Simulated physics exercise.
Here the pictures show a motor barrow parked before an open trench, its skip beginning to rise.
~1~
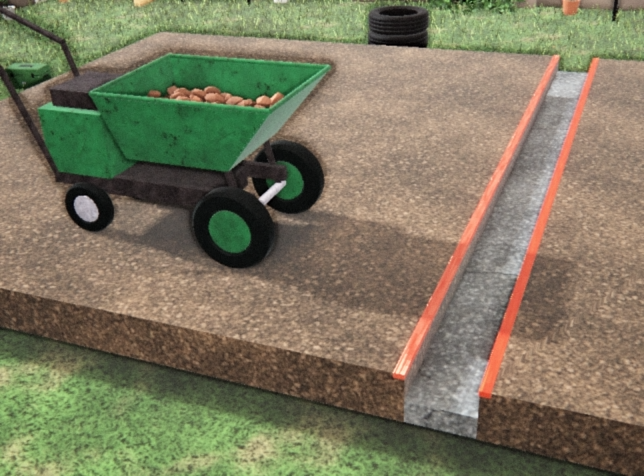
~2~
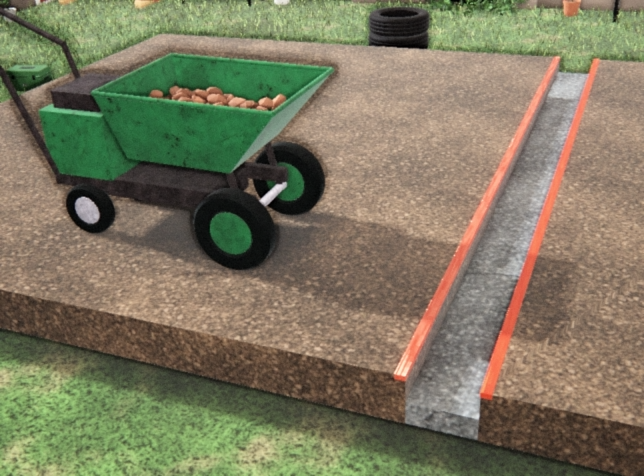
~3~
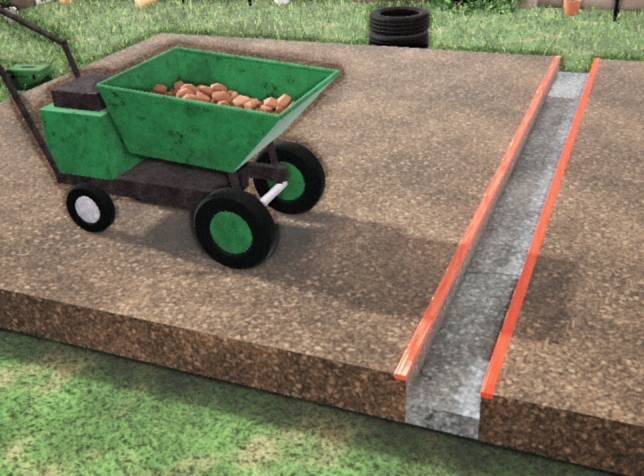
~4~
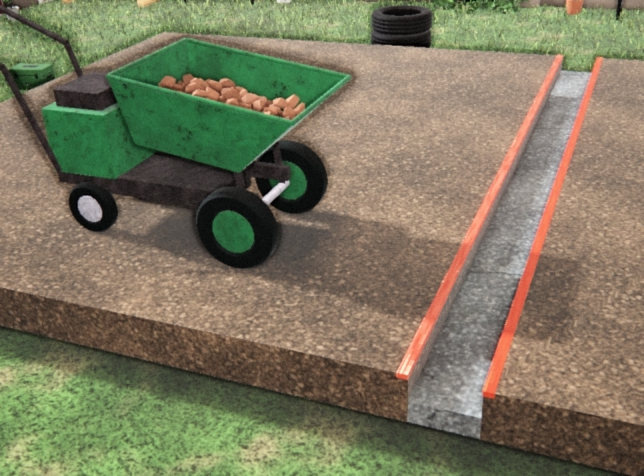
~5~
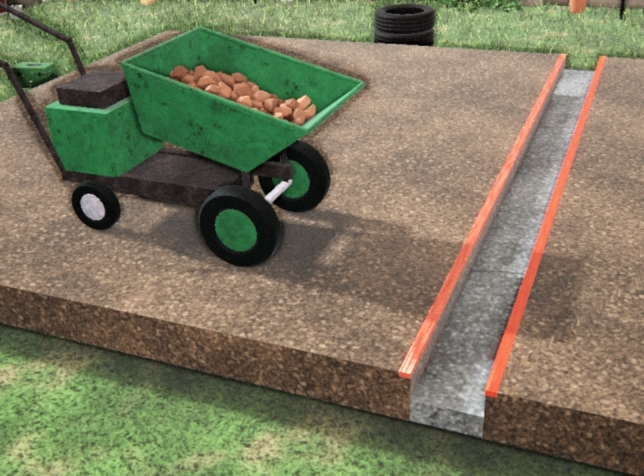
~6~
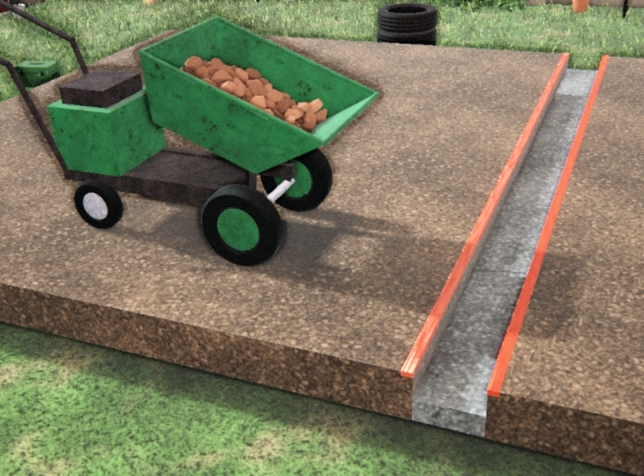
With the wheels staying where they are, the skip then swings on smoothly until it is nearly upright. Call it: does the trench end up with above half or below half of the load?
It ends up with below half.
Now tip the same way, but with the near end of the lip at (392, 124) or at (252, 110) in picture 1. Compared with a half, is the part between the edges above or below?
The first place leaves the lesser portion between the edges, the second place the lesser portion.
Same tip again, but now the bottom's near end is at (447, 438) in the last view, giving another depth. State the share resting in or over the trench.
Close to 30 per cent, I reckon.
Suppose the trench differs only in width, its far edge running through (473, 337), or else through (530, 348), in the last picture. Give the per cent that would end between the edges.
Lab note: Case 1 around 20 %, case 2 30 %.
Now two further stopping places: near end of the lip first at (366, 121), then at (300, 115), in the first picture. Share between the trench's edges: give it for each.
First try: Around 70 %; second try: Around 50 %.
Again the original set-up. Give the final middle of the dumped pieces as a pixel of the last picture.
The centre comes to rest near (448, 258).
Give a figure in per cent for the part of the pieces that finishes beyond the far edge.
Call it some 0 percent of the pieces.
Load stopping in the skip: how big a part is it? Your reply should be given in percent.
Share in the skip: Around 30 %.
Just after the last frame, skip tipped steeply; every one in the skip.
A moment on, skip tipped right over; the larger part in the skip; roughly a quarter short of the trench; just a few in or heaped over the trench.
Further on, skip tipped right over; roughly a third in the skip; roughly half short of the trench; roughly a quarter in or heaped over the trench; just a few beyond it.
When it is over, skip tipped right over; roughly a quarter in the skip; roughly half short of the trench; roughly a quarter in or heaped over the trench; just a few beyond it.
